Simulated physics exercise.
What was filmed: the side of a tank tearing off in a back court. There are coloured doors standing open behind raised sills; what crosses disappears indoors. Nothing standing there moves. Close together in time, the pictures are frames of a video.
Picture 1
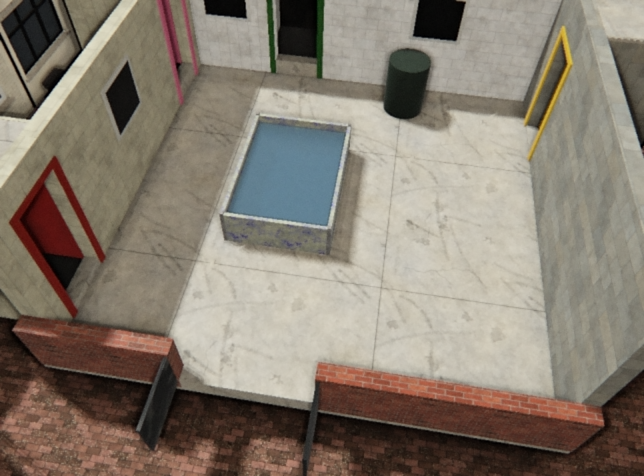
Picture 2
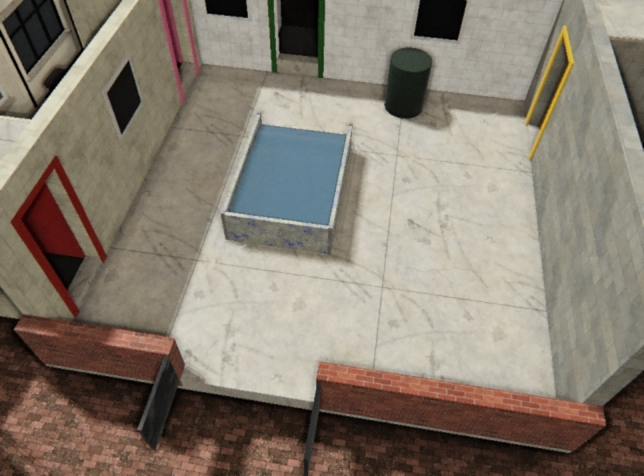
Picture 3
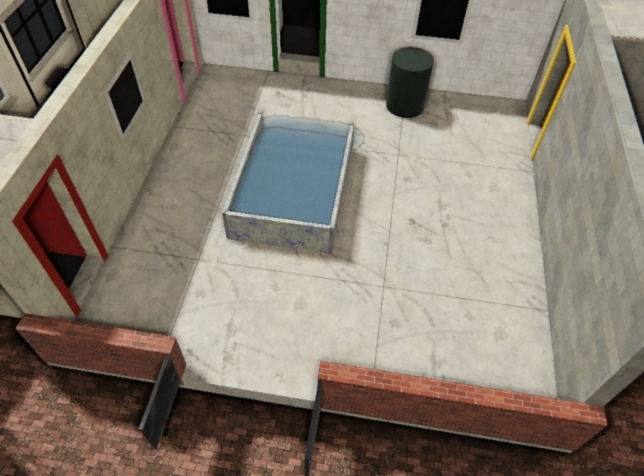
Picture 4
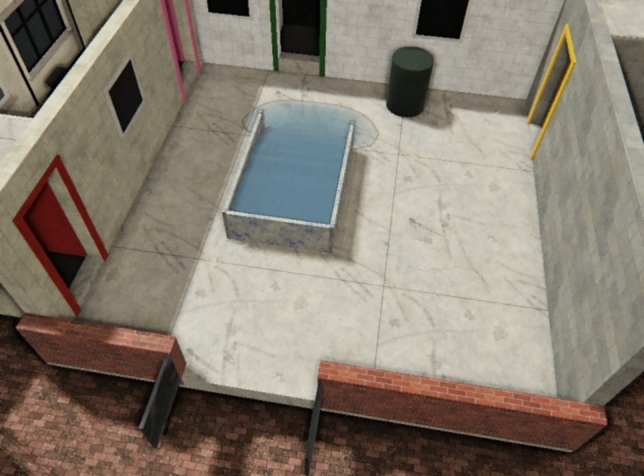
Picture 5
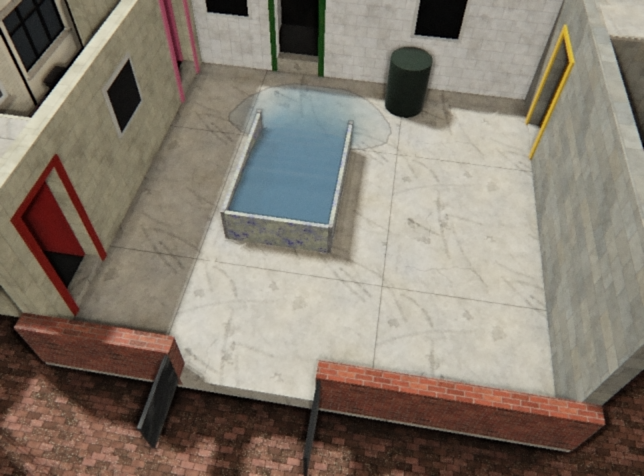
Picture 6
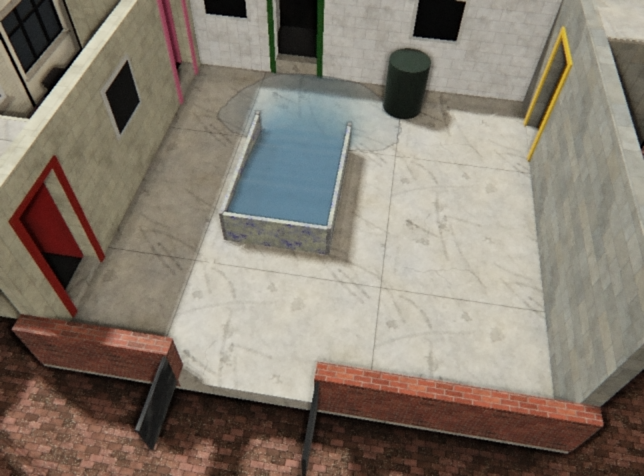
A raised rectangular tank of blue water stands in a pale, marble-like paved courtyard, seen from high above the low brick front wall. A red doorway is at left, pink and green ones toward the back, a yellow one at right, and a dark green barrel near the back wall. The tank's far side gives way and water spreads out behind it in a widening, rounded sheet, while the view stays almost still.
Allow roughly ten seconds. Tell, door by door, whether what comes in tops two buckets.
Red door: Two buckets at most, pink door: Two buckets at most, yellow door: Above two buckets, green door: Two buckets at most.
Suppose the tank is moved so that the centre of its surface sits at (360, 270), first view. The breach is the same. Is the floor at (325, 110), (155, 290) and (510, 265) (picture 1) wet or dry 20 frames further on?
Log: Flood; no flood; no flood.
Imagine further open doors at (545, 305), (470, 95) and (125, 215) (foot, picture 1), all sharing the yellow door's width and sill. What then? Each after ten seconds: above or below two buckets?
Stays below the line; stays below the line; stays below the line.
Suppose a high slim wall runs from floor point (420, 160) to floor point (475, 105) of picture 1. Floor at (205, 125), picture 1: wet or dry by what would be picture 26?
Looks like that place is swamped.
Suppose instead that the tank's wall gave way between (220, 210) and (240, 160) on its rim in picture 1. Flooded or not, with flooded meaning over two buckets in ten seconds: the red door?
At the red door, the flow beats the threshold.
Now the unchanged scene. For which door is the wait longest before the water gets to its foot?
Looks like the red door.
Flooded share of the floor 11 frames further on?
It comes to roughly 25 in a hundred.
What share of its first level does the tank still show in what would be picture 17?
Near 42 in a hundred.
A moment on, water covers 15 % of the floor; the red door not reached, the pink door not reached, the yellow door not reached, the green door wet at the sill, nothing in.
Next, water covers 25 % of the floor; the red door not reached, the pink door wet at the sill, nothing in, the yellow door not reached, the green door wet at the sill, nothing in.
Then, water covers 40 % of the floor; the red door not reached, the pink door wet at the sill, nothing in, the yellow door under two buckets in, the green door wet at the sill, nothing in.
Later, water covers 75 % of the floor; the red door wet at the sill, nothing in, the pink door wet at the sill, nothing in, the yellow door over two buckets in, the green door wet at the sill, nothing in.
In the end, water covers 90 % of the floor; the red door wet at the sill, nothing in, the pink door wet at the sill, nothing in, the yellow door over two buckets in, the green door wet at the sill, nothing in.
